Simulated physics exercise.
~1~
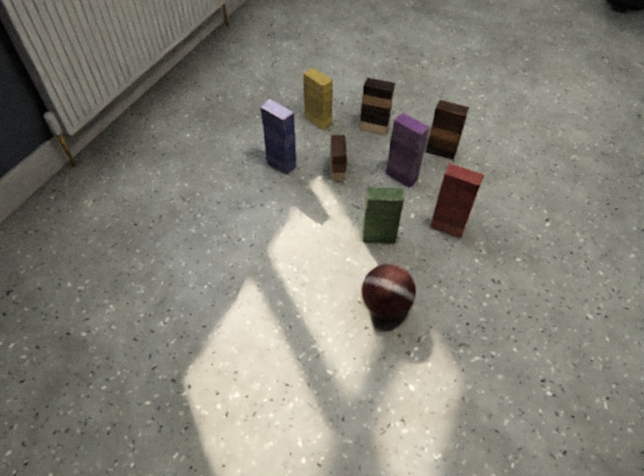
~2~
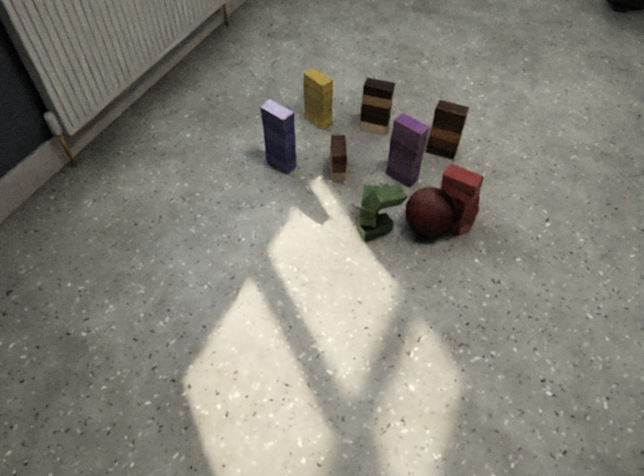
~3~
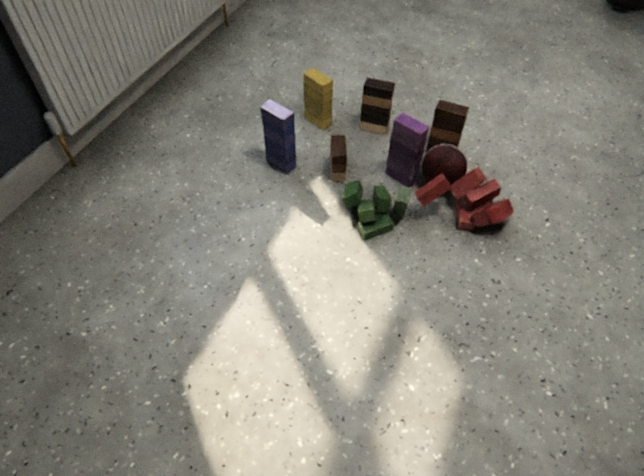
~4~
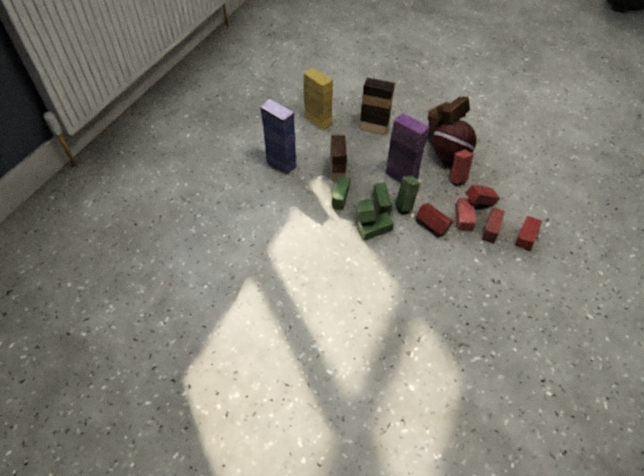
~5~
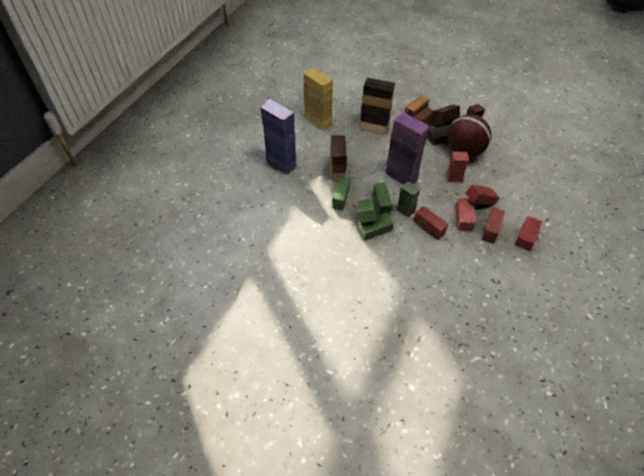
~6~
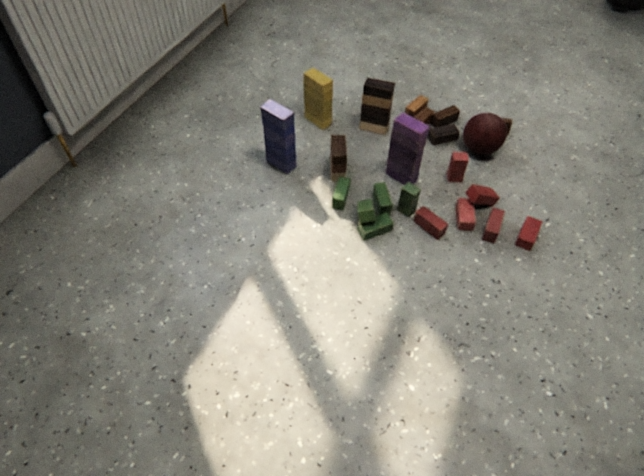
A dark red ball rolled into several small block towers on a speckled floor, knocking apart the green one and the red one, then a brown one behind them. It rolled off to the right, leaving the blue, yellow and purple towers standing.
